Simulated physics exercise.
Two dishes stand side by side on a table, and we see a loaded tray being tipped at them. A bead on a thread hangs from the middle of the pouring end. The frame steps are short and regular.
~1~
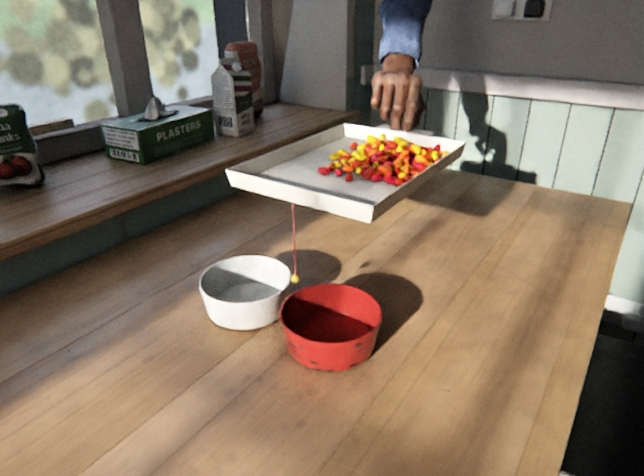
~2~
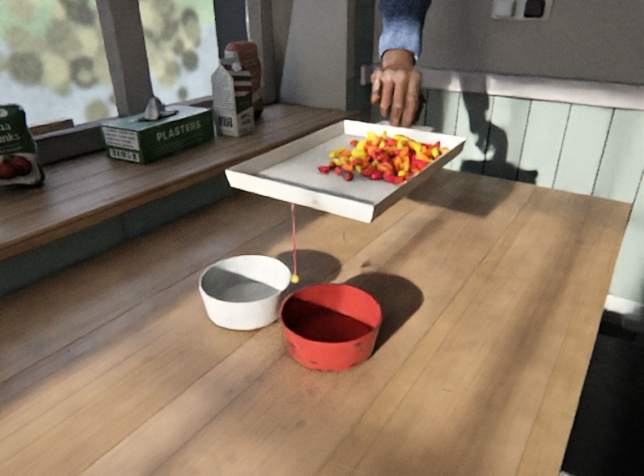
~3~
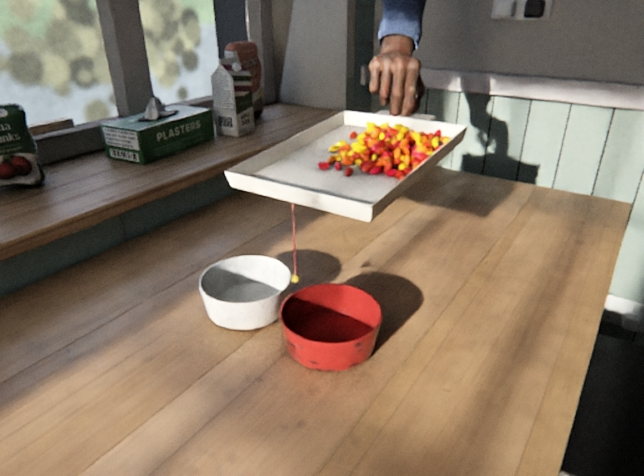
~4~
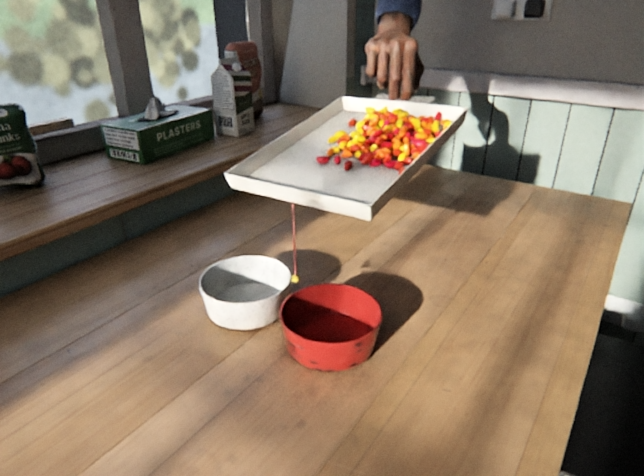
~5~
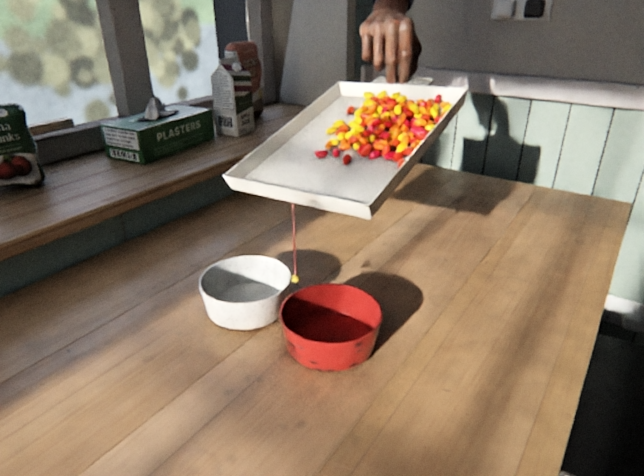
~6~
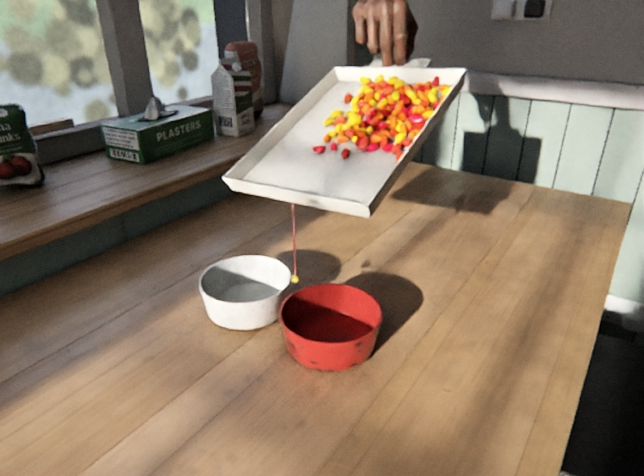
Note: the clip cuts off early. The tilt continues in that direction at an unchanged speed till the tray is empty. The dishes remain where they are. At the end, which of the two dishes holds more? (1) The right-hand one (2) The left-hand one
The left-hand one (2).
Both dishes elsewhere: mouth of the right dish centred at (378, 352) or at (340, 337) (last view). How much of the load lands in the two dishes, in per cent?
In order, about 40 and 60 in a hundred.
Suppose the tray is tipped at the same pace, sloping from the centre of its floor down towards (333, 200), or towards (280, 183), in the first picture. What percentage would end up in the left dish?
First case around 0 per cent, second case 80 per cent.
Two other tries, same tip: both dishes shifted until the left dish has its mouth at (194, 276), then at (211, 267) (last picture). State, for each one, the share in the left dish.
Trial 1: 20 percent; trial 2: 20 percent.
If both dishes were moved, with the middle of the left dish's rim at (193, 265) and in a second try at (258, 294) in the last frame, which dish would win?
In the first try it's the right-side dish, and in the second it's the left-side dish.
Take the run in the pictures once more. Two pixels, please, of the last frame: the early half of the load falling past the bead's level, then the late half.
(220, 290) first, (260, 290) later.
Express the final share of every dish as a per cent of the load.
The left dish holds 30 % and the right dish holds 10 %.
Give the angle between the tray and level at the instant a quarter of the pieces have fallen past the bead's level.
About 80° of tilt.
Shortly afterwards, tray tipped steeply; all but a few on the tray; a little in the air.
Next, tray tipped past a quarter turn; near a third on the tray; a little in the right dish; a little in the left dish; near a third outside both; a little in the air.
Some moments later, tray tipped past a quarter turn; a little in the right dish; near a third in the left dish; near half outside both.
In the end, tray tipped past a quarter turn; a little in the right dish; near a third in the left dish; near half outside both.
